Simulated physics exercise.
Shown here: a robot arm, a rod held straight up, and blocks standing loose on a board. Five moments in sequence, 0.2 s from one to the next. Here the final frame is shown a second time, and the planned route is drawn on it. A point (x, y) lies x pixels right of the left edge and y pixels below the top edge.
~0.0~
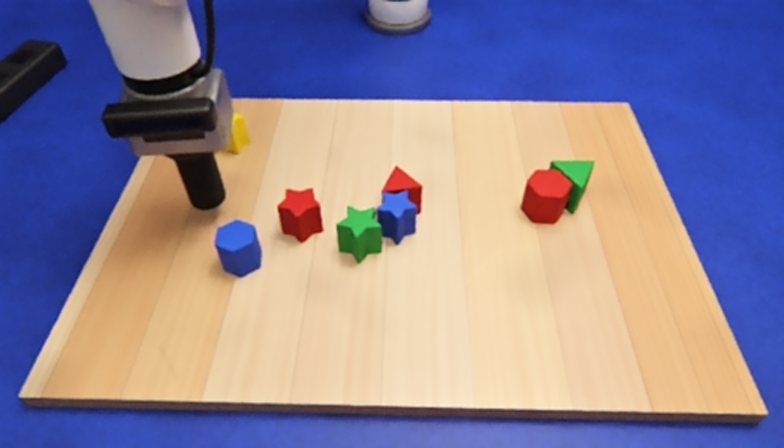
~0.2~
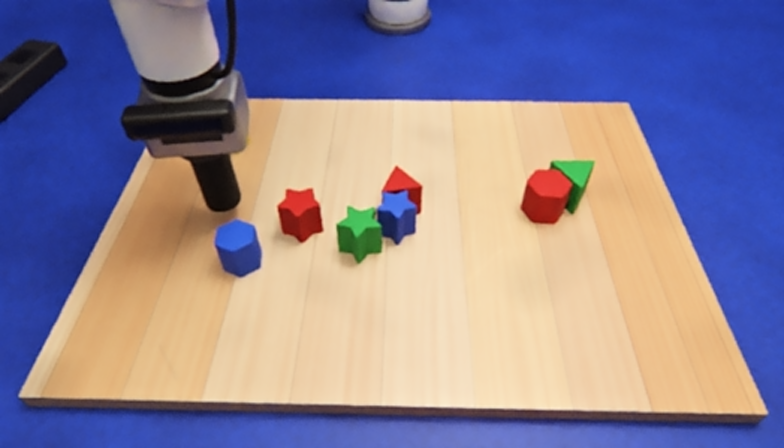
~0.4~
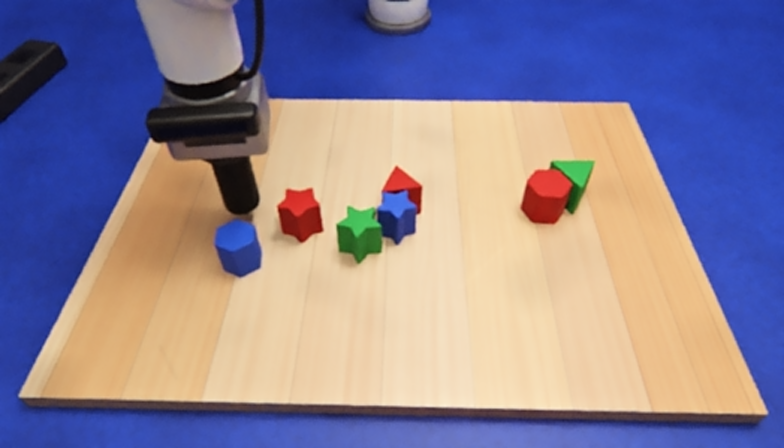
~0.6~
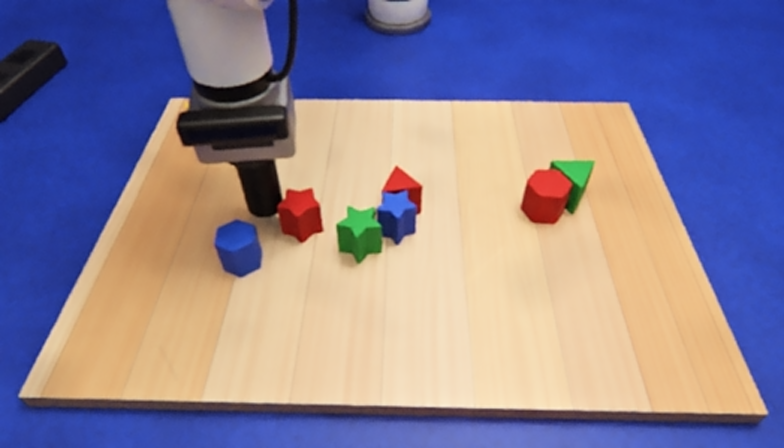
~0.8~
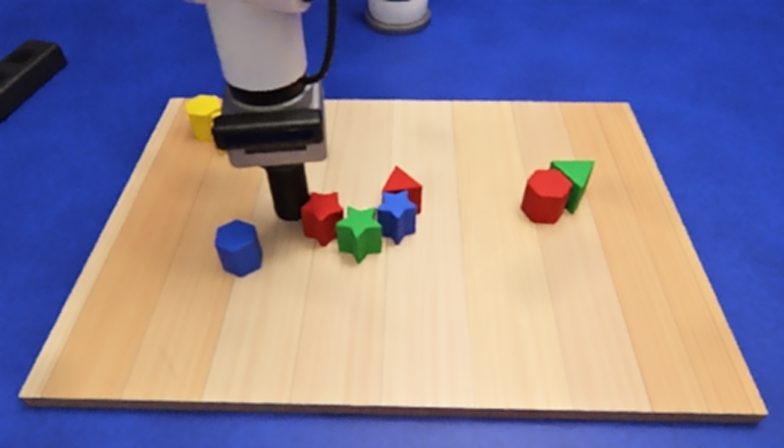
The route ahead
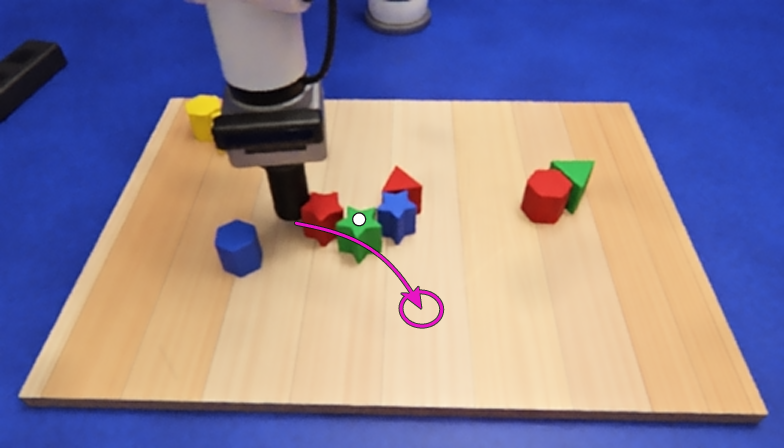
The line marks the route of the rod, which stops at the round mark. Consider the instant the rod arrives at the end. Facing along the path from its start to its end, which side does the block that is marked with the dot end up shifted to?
Off to the left side.
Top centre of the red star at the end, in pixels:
The middle of its top is at (459, 271).
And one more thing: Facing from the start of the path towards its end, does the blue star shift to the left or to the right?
The answer is left.
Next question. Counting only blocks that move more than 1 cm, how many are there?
I'd say three or more blocks get shifted by more than about 1 cm.
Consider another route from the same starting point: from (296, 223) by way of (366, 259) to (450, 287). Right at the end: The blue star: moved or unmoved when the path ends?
That block gets shifted.
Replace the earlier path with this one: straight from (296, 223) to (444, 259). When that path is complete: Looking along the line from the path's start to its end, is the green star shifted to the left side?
The answer is no.
Drawn move, from (296, 223) through (347, 237) and (390, 265) to (421, 309); the dot is on the green star.
What follows on the original path. One third of the way, rod at (346, 223); red star at (377, 219); green star at (406, 237), turned 30° clockwise; blue star at (420, 210), turned 105° anticlockwise.
Two thirds of the way, rod at (391, 252); red star at (427, 246); green star at (460, 263), turned 25° clockwise; blue star at (445, 215).
At the end, rod at (422, 296); red star at (459, 271), turned 40° anticlockwise; green star at (500, 272); blue star at (445, 215), turned 185° anticlockwise; red triangle still.
